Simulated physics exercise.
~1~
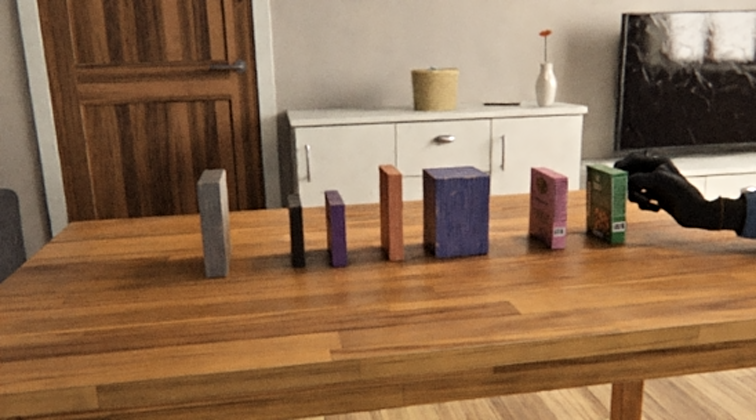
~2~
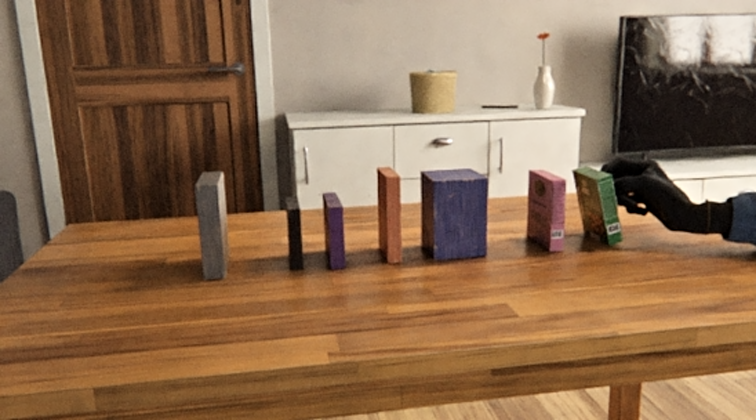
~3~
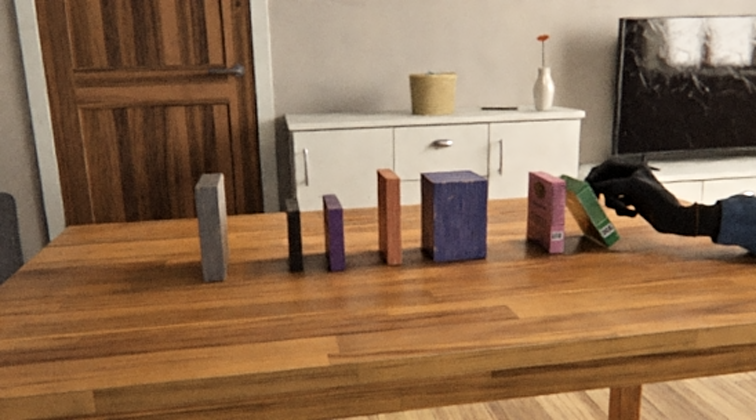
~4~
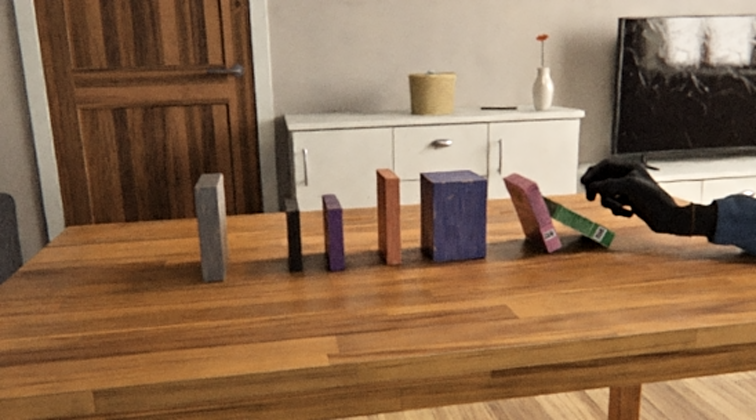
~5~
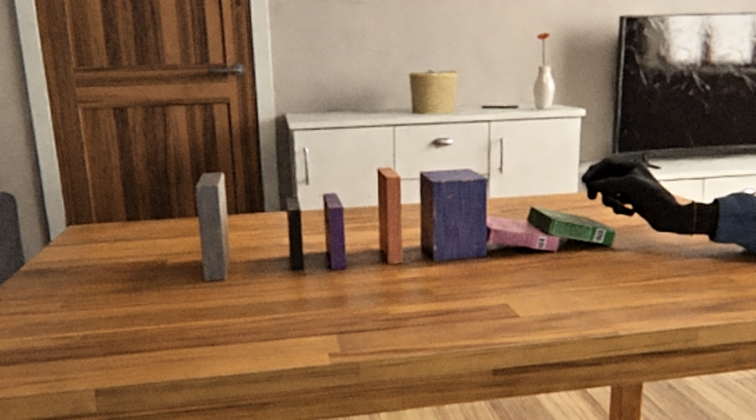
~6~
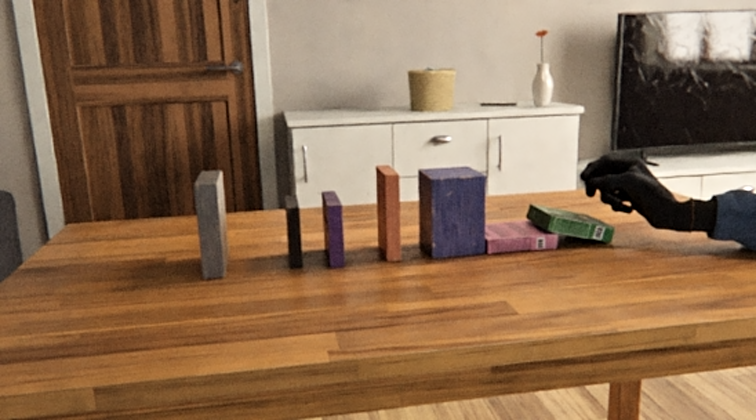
A green packet stands at the right end of a row of upright blocks on a wooden table, seen from the front by a slightly swaying camera, with a door, a white cabinet and a dark screen behind. To its left stand a pink packet, a wide blue block, an orange block, a purple block, a black block and a grey board. A black-gloved hand tips the green packet leftward into the pink one. The pink packet topples left and drops flat beside the blue block. The green packet ends lying partly on it, while the others remain standing.
